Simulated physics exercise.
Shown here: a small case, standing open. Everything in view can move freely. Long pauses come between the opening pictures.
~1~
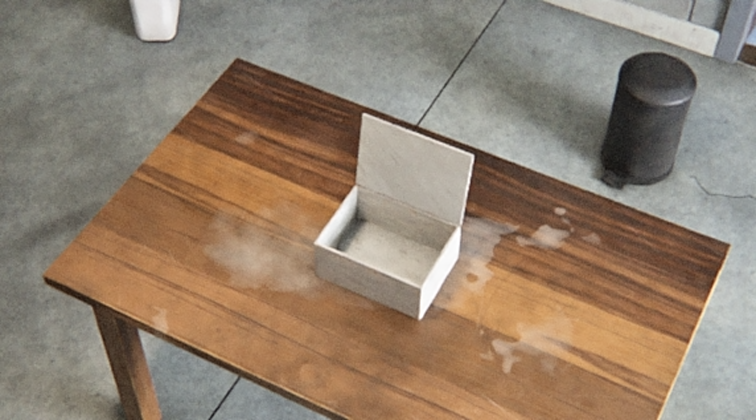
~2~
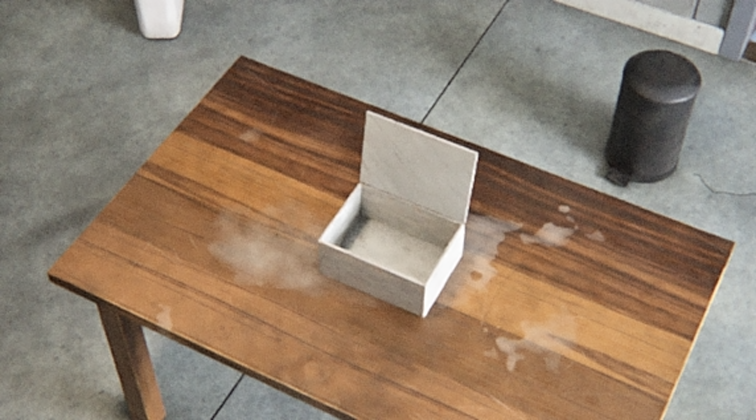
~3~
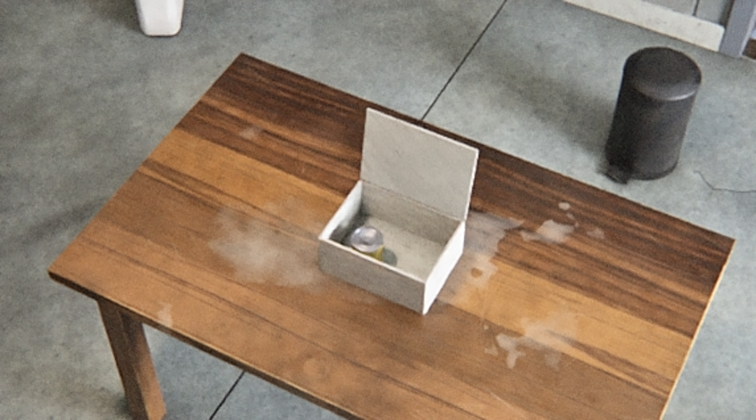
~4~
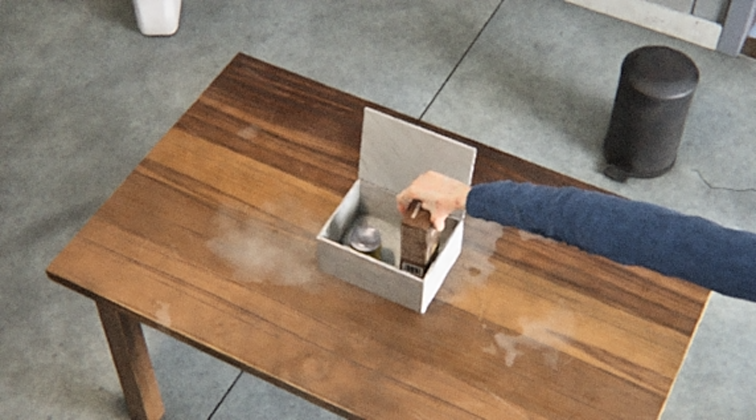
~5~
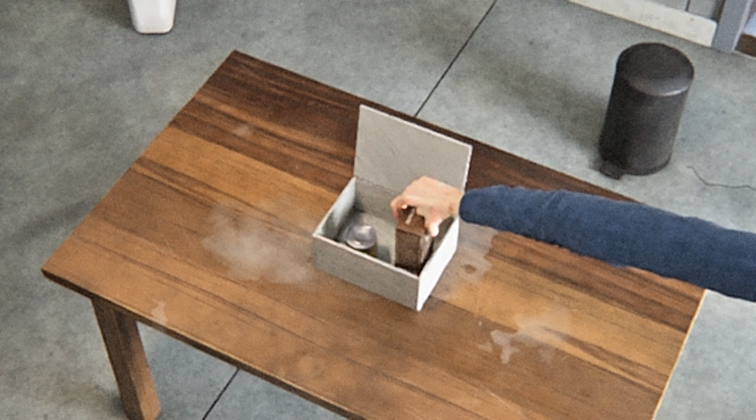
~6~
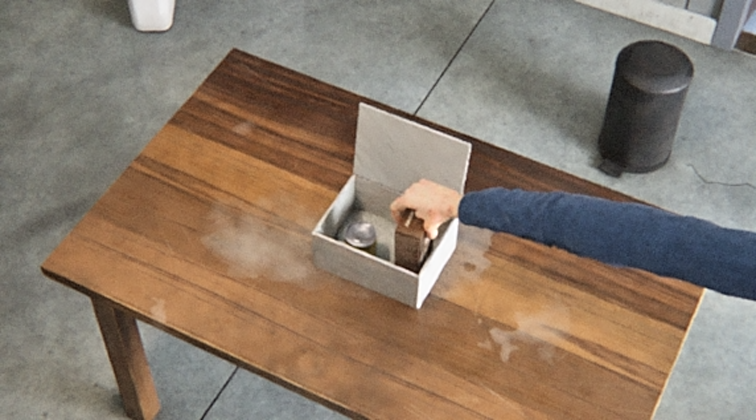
A blue-sleeved arm lowering a brown carton into an open case where a tin has already appeared, the hand still gripping it.
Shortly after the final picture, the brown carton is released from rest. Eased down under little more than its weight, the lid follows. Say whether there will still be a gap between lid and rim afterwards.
There will still be a gap.
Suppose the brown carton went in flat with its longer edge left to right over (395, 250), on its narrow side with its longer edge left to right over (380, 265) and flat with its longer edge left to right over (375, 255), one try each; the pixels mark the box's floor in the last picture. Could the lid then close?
The first time the lid goes down fully, the second time it can't shut, and the third time it can't shut.
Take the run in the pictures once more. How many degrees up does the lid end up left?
I'd say roughly 50 degrees above the rim.
Then, 1.20 s later than the last frame, lid starting down.
Then, 1.60 s later than the last frame, lid 57° above the rim.
Then, 3.20 s later than the last frame, lid 50° above the rim.
When it is over, lid 50° above the rim; both as before. End places, in pixels of the last picture, brown carton near (414, 247).
